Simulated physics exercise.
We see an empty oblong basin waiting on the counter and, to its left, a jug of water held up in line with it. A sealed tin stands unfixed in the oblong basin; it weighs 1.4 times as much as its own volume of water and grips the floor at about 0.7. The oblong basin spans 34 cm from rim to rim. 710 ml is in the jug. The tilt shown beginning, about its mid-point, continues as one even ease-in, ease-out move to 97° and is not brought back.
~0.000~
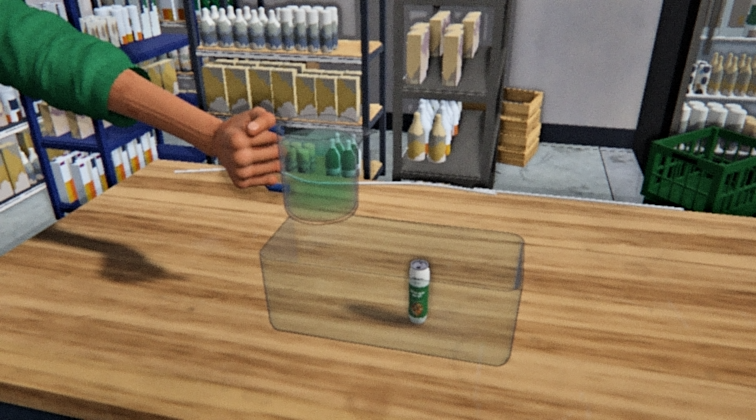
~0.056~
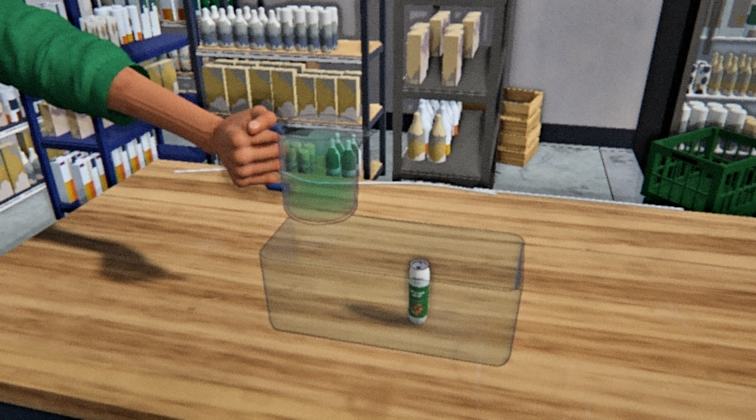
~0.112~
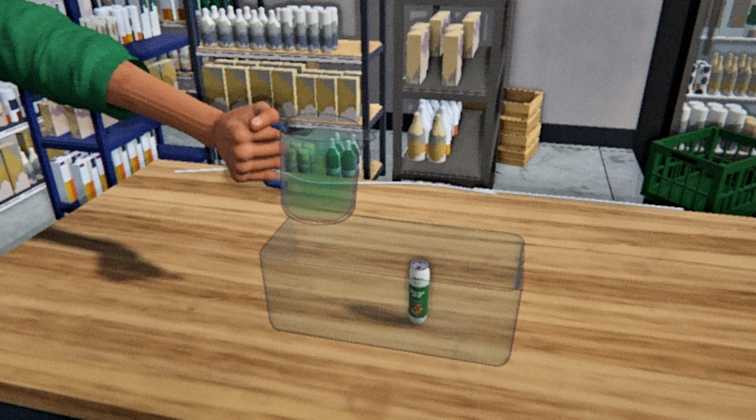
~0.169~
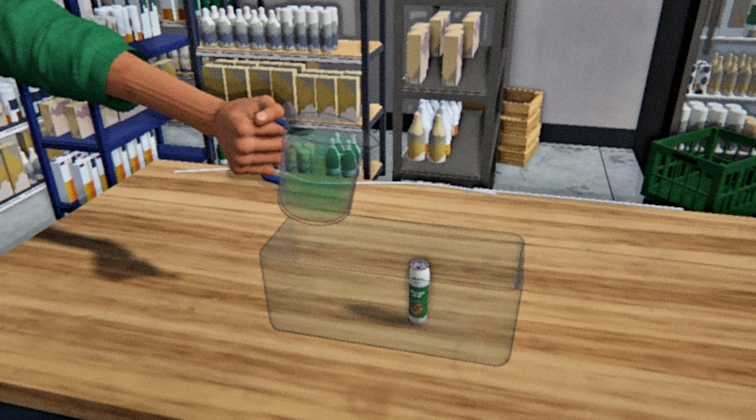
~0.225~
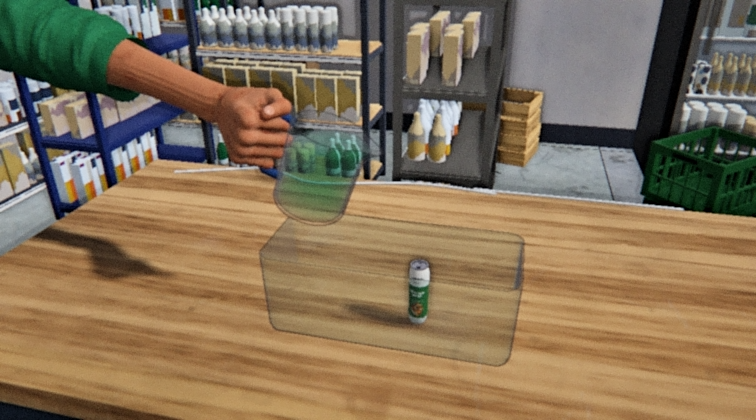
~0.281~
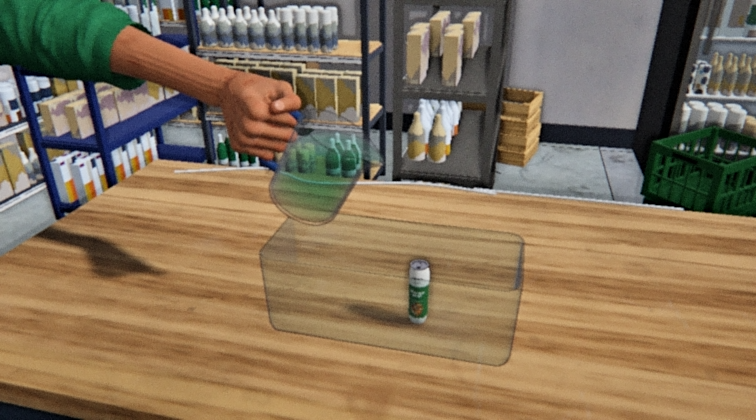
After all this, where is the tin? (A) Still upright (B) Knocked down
(B) Knocked down.
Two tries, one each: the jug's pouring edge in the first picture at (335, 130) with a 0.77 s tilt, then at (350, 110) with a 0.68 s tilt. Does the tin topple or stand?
First it stays on its base; then it tips over.
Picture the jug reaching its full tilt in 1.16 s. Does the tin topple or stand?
So the tin will tip over.
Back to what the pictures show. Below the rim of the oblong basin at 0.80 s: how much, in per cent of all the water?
My estimate is about 66 percent.
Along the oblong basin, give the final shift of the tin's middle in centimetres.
The middle of the tin ends some 8.0 cm along the basin.
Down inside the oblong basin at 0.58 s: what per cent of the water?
Near 18 in a hundred.
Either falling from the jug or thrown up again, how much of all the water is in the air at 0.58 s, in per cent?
About 16 per cent.
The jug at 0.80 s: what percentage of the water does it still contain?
Roughly 24 per cent.
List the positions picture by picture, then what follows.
In the first picture, it leans 0°; its right rim is at (372, 132); the water meets the walls at (285, 136) and (358, 142); the oblong basin's rim runs from (277, 233) to (523, 263); the tin's top is at (420, 267).
In the second picture, it leans 1°; its right rim is at (373, 134); the water meets the walls at (286, 135) and (358, 142).
In the third picture, it leans 5°; its right rim is at (375, 137); the water meets the walls at (287, 134) and (360, 143).
In the fourth picture, it leans 11°; its right rim is at (379, 144); the water meets the walls at (291, 136) and (365, 146).
In the fifth picture, it leans 19°; its right rim is at (383, 153); the water meets the walls at (289, 144) and (372, 148).
In the sixth picture, it leans 29°; its right rim is at (386, 164); the water meets the walls at (288, 152) and (383, 158).
Then, 0.58 s in, the tilt is 83° and 66 per cent is still to pour; the tin stands where it began.
Then, 0.80 s in, the tilt is 97° and 23 per cent is still to pour; the tin leans 12°.
Then, 1.02 s in, the tilt is 97° and 7 per cent is still to pour; the tin lies on its side.
Then, 1.27 s in, the tilt is 97° and 2 per cent is still to pour; the tin lies on its side.
Finally, the tin lies on its side.
